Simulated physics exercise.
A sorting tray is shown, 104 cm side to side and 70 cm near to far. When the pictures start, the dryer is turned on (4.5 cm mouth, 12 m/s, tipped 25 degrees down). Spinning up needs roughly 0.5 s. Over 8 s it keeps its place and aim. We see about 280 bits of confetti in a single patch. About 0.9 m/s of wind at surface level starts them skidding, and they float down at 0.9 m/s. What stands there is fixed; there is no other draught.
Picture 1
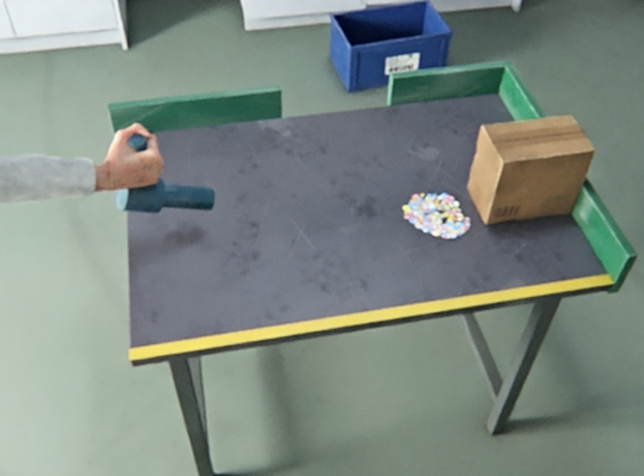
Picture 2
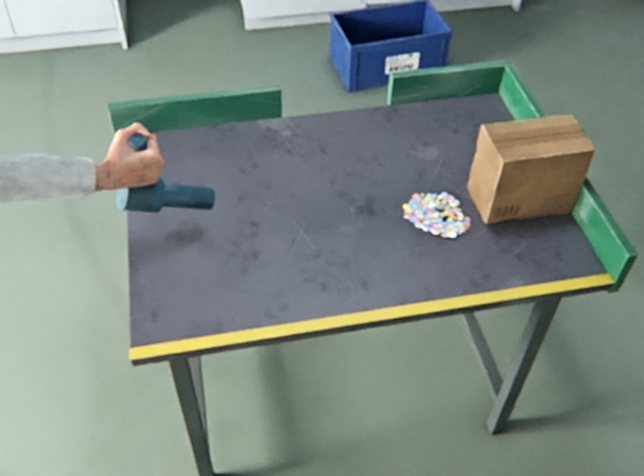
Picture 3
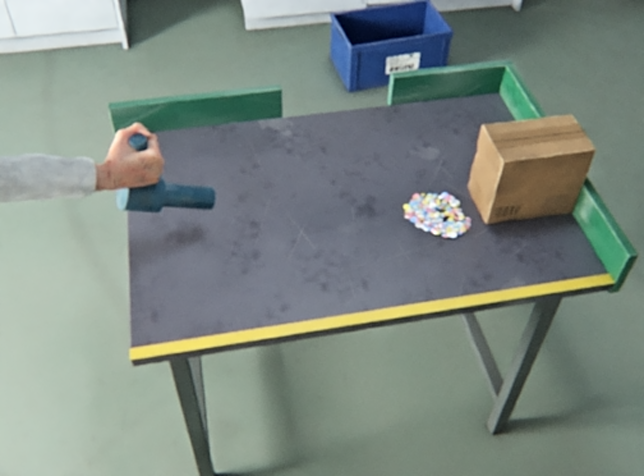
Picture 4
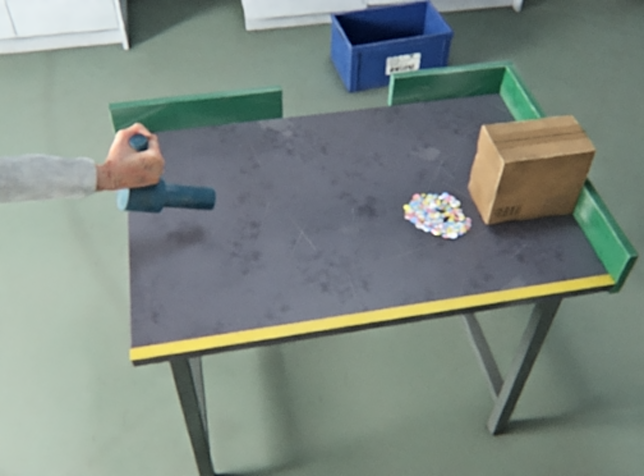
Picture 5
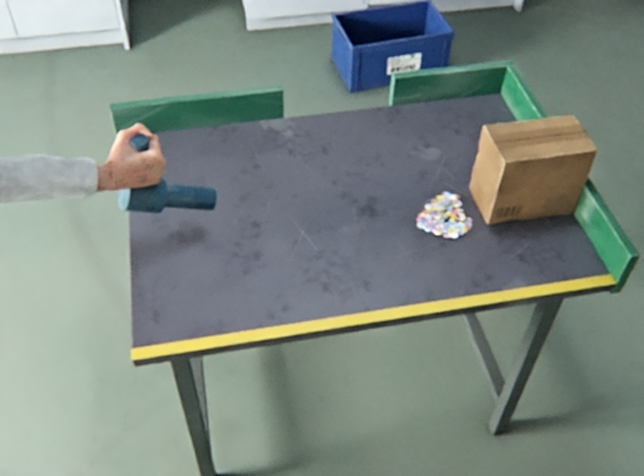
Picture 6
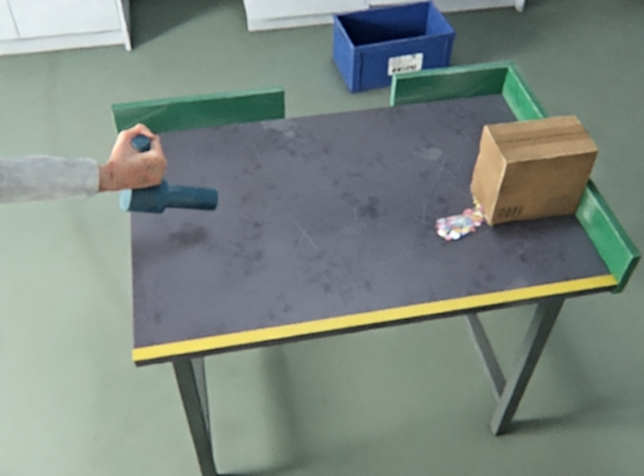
On a dark table, a hand holds a dryer while confetti shifts right toward a box.
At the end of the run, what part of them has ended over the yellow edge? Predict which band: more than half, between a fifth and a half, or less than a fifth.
More than half of them.
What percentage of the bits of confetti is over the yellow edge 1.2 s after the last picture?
60 %, roughly.
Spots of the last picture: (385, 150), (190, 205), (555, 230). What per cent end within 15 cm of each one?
Roughly 0 %, 0 % and 20 %, in that order.
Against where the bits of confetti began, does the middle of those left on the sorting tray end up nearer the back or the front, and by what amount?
Looks like a forward shift by some 5 cm.
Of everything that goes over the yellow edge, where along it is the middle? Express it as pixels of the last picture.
I'd put my finger close to (589, 288).
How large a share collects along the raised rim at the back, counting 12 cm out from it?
Roughly 2 in a hundred.
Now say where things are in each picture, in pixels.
In the first frame, the middle of the bits of confetti is near (436, 217), none has stirred yet and the mouth of the dryer is at (211, 199).
In the second frame, the middle of the bits of confetti is near (436, 216), none has stirred yet and the yellow edge is centred on (384, 319).
In the third frame, the middle of the bits of confetti is near (436, 216), none has stirred yet and the top of a box is at (539, 136).
In the fourth frame, the middle of the bits of confetti is near (437, 216) and none has stirred yet.
In the fifth frame, the middle of the bits of confetti is near (444, 217), the farthest in sight from the dryer is at (469, 220) and about 25 % have left their places.
In the sixth frame, the middle of the bits of confetti is near (480, 217), the farthest in sight from the dryer is at (484, 220) and about 75 % have left their places.
Then, 1.2 s after the last picture, 30 % are on the move or not yet settled, 63 % are over the yellow edge; the middle of those still in play is near (578, 220).
Then, 2.1 s after the last picture, 17 % are on the move or not yet settled, 69 % are over the yellow edge; the middle of those still in play is near (576, 218).
Then, 4.0 s after the last picture, 11 % are on the move or not yet settled, 72 % are over the yellow edge; the middle of those still in play is near (576, 218).
Then, 7.6 s after the last picture, at the end, 73 % are over the yellow edge; the middle of those still in play is near (577, 215).
